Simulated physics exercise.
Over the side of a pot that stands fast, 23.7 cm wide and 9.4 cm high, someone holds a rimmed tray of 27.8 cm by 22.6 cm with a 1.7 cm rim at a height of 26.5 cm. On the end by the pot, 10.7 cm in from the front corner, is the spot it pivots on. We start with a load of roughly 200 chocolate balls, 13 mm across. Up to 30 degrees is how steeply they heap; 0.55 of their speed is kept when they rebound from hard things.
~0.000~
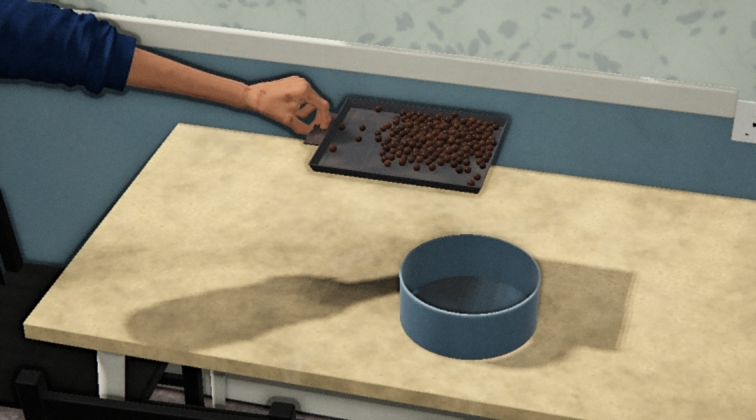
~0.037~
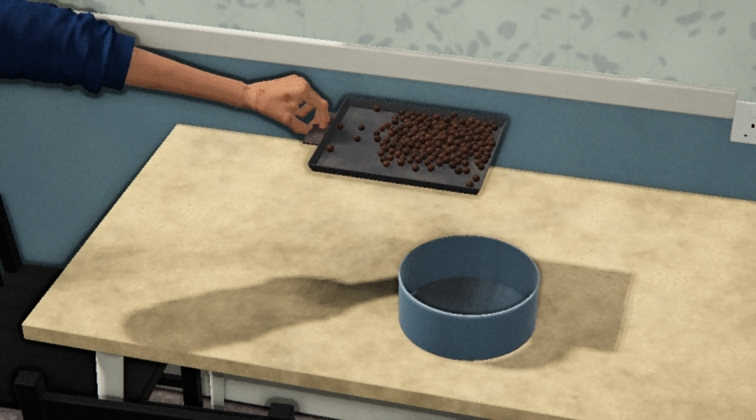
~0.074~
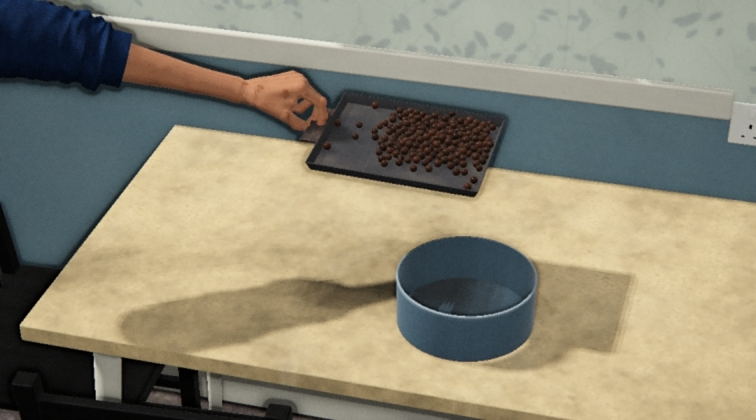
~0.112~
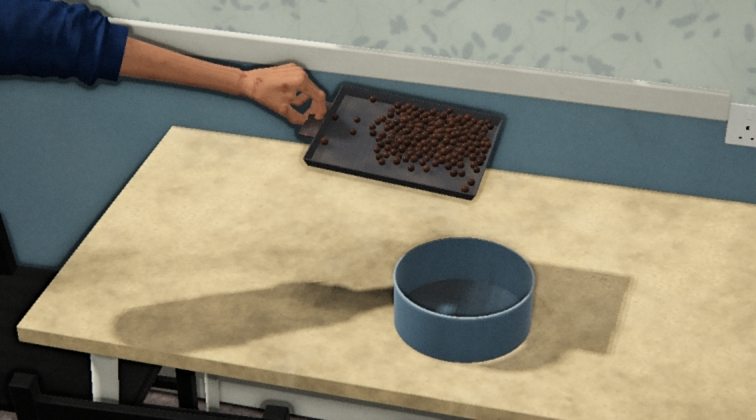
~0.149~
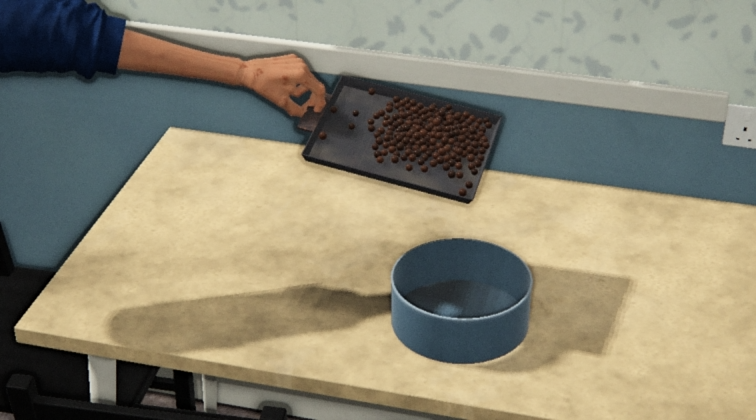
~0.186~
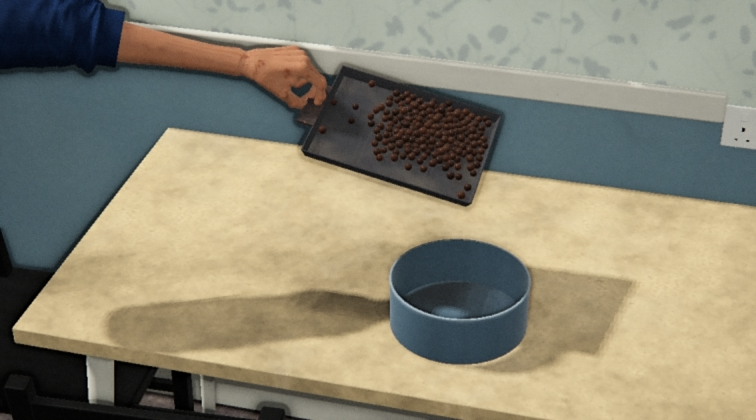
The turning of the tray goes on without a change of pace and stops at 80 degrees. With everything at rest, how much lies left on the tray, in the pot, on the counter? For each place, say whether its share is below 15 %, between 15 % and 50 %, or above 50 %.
Outcome: Tray: That should get only a little. Pot: That should get more than half. Counter: That should get only a little.
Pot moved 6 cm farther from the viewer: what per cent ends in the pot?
75 per cent.
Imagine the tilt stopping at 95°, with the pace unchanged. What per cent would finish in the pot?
Then about 100 per cent.
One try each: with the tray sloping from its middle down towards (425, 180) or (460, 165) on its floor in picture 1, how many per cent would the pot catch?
About 95 per cent on the first try and 75 per cent on the second.
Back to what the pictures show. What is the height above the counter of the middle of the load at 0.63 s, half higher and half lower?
I'd say near 26 cm.
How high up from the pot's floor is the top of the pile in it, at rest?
Measured height: Approx. 3.5 cm.
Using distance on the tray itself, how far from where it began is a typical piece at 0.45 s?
5 cm.
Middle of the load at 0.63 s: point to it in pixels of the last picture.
Approx. (467, 192).
After 0.45 s, tilt 47 degrees; the tray holds 100 %, the pot 0 %.
After 0.63 s, tilt 69 degrees; the tray holds 70 %, the pot 0 %.
After 0.93 s, tilt 80 degrees; the tray holds 5 %, the pot 85 %.
By 2.0 s all is still; tray 0 %, pot 100 %, counter 0 %.
